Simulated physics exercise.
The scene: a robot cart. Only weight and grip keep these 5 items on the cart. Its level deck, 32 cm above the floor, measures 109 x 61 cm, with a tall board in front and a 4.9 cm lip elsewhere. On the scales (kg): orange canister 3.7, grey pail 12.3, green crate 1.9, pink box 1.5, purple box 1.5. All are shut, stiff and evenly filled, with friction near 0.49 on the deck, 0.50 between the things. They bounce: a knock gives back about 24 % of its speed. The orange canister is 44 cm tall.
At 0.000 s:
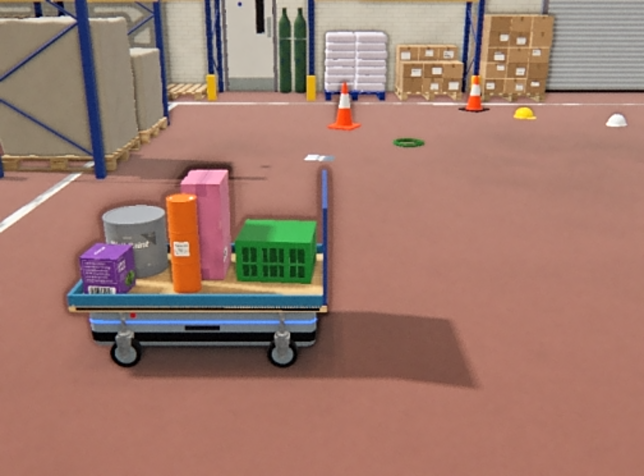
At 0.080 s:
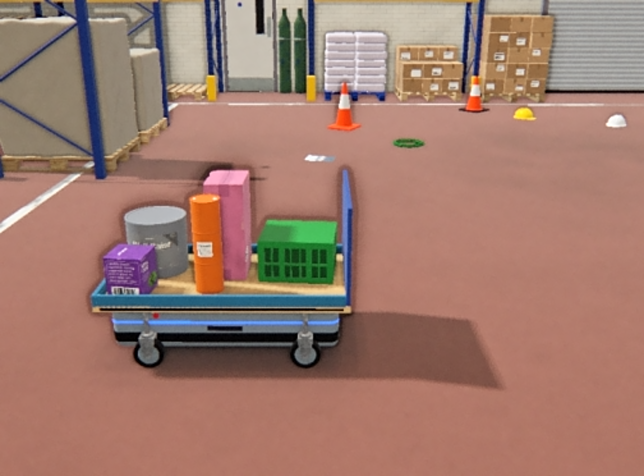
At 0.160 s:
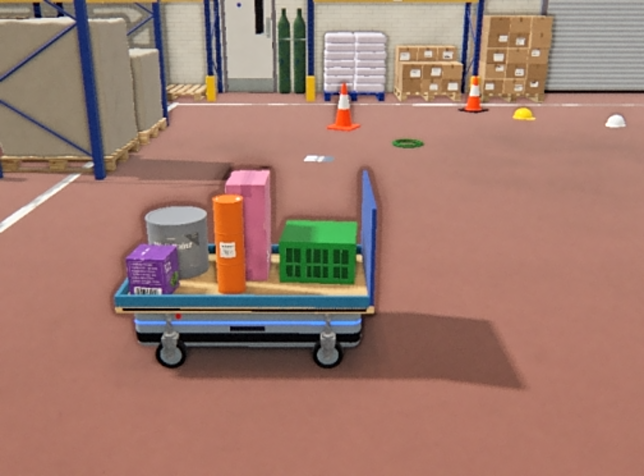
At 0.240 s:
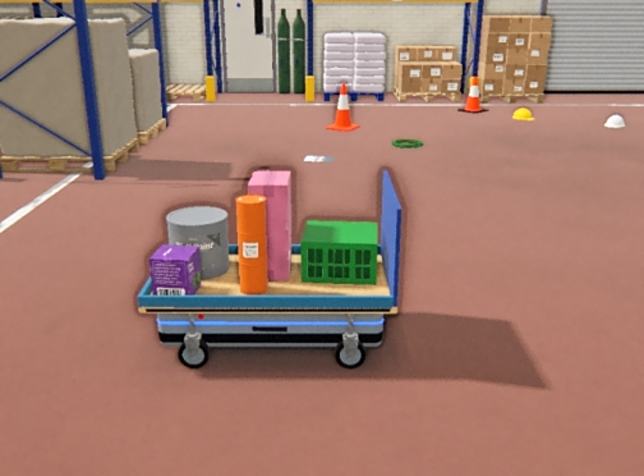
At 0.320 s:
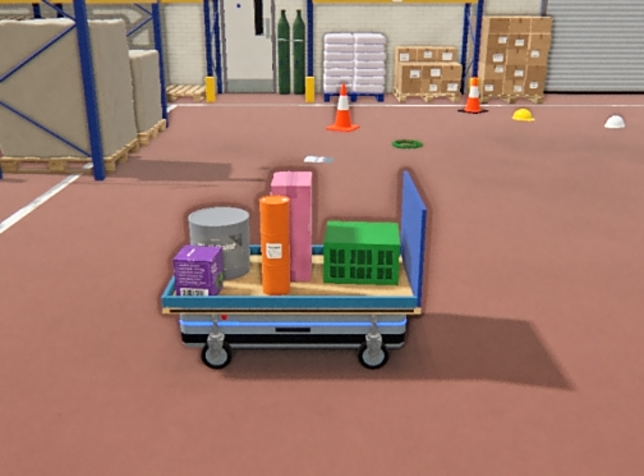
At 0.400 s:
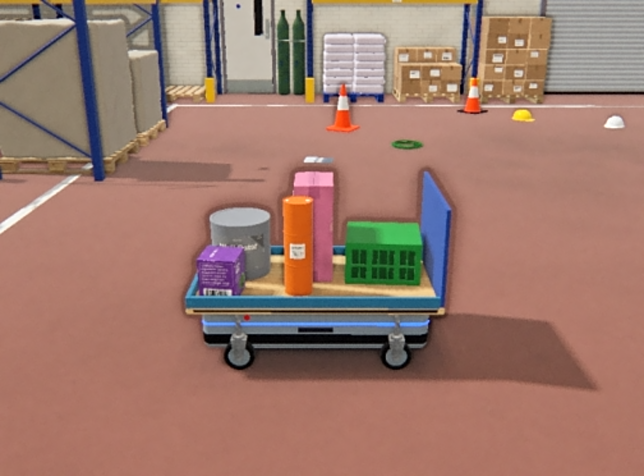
Warehouse floor, a robot cart rolling steadily right, carrying a purple box, grey pail, orange canister, pink box and green crate.
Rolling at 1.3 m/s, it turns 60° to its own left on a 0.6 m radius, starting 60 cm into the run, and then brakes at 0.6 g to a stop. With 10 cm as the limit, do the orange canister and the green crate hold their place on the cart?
The orange canister ends elsewhere, the green crate ends elsewhere.
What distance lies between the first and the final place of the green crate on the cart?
Some 20 cm.
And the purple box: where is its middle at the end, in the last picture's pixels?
Around (442, 230).
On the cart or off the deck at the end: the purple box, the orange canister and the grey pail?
The purple box is still on the cart; the orange canister finishes off the deck; the grey pail is still on the cart.
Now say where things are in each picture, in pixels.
The first picture shows cart 0 cm along; orange canister (185, 244); green crate (278, 251).
The second picture shows cart 10 cm along; purple box (132, 272); grey pail (158, 242).
The third picture shows cart 21 cm along; pink box (250, 225); purple box (154, 272).
The fourth picture shows cart 31 cm along; grey pail (199, 243); pink box (271, 226).
The fifth picture shows cart 42 cm along; purple box (199, 273); grey pail (220, 243).
The sixth picture shows cart 52 cm along; orange canister (298, 246); green crate (383, 253).
By 0.90 s, cart 117 cm along, turned 40°; orange canister tilted 28° near (446, 227); green crate 18 cm from its spot near (473, 224).
By 1.30 s, cart 164 cm along, turned 60°; orange canister now off the deck; green crate 20 cm from its spot near (474, 196); pink box 2 cm from its spot.
When it is over (2.1 s), off the deck, orange canister; not toppled but over 10 cm from the start, green crate and pink box; the other 2 within 10 cm of the start. End places, in pixels of the last picture, green crate near (475, 195).
